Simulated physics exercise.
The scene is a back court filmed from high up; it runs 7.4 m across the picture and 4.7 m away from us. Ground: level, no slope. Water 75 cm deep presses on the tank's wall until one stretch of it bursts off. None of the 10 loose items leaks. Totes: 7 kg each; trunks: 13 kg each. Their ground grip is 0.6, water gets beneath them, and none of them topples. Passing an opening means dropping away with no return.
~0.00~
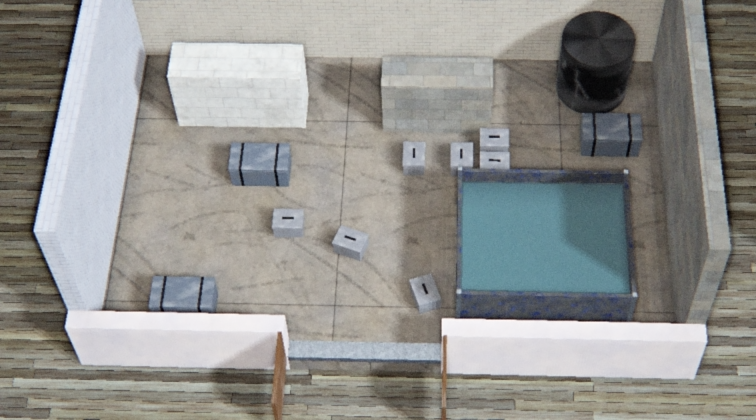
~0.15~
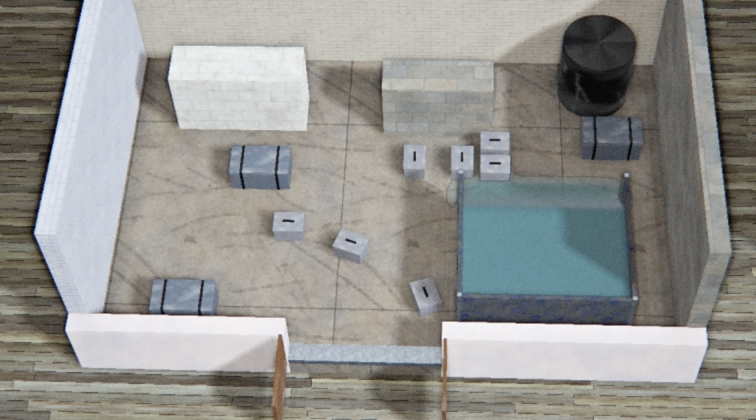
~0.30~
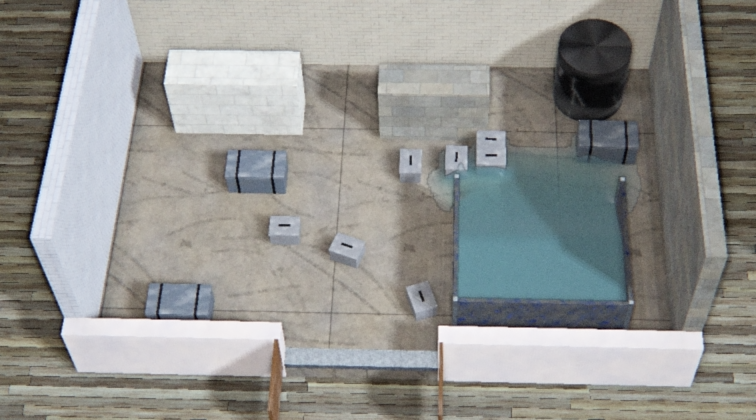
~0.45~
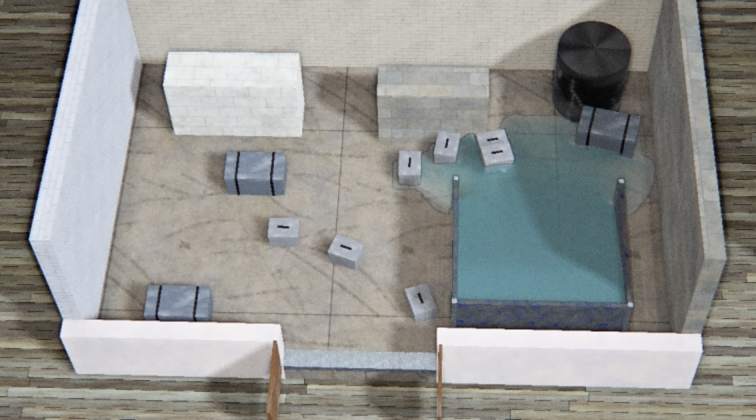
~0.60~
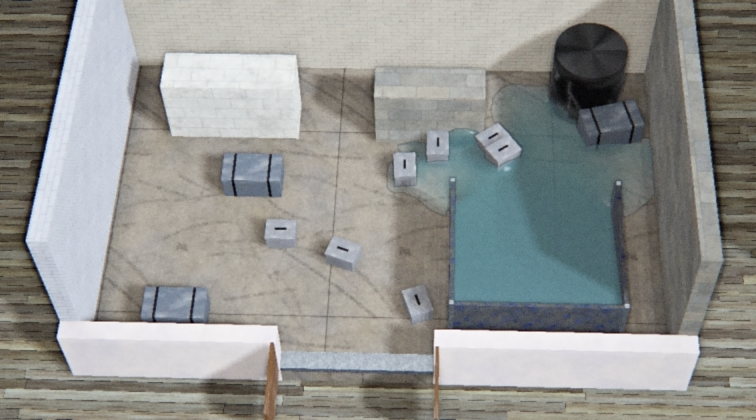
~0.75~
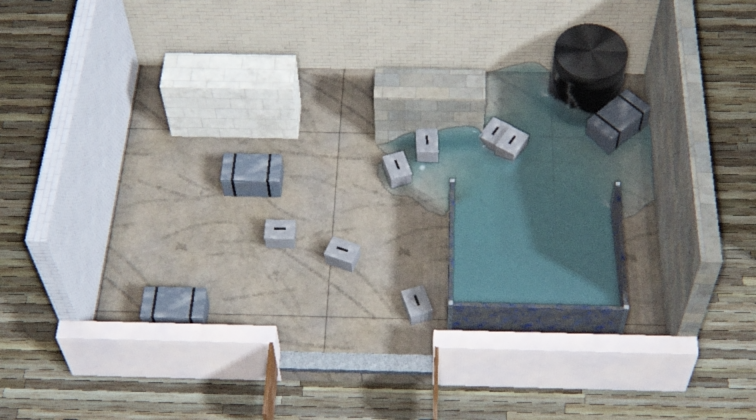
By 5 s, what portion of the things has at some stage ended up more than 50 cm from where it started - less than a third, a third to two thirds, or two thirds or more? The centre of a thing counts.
I predict the proportion will top two thirds or equal it.
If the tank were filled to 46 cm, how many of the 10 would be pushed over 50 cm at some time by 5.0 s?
Then 6 of them.
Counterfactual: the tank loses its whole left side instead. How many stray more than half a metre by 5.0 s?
The answer then is 5.
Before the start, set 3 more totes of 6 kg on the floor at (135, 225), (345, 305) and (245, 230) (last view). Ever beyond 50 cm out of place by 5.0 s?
Answers in order are crosses the line, does not cross and crosses the line.
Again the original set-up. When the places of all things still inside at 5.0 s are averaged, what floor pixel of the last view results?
Averaged position, last view: Near pixel (313, 262).
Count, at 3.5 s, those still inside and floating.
By my count, 4.
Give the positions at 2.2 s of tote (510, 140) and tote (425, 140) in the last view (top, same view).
They end up about (529, 55) and (265, 215) in the last view.
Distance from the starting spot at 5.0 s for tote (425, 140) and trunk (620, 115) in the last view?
Shifts in order: 450 cm; 80 cm.
After 1.1 s 4 of 10 are over 50 cm from their spots; 4 afloat.
After 2.2 s 5 of 10 are over 50 cm from their spots; 3 afloat.
After 3.5 s 7 of 10 are over 50 cm from their spots; 4 afloat.
After 5.0 s 7 of 10 are over 50 cm from their spots, and 7 have been at some point; 6 afloat.
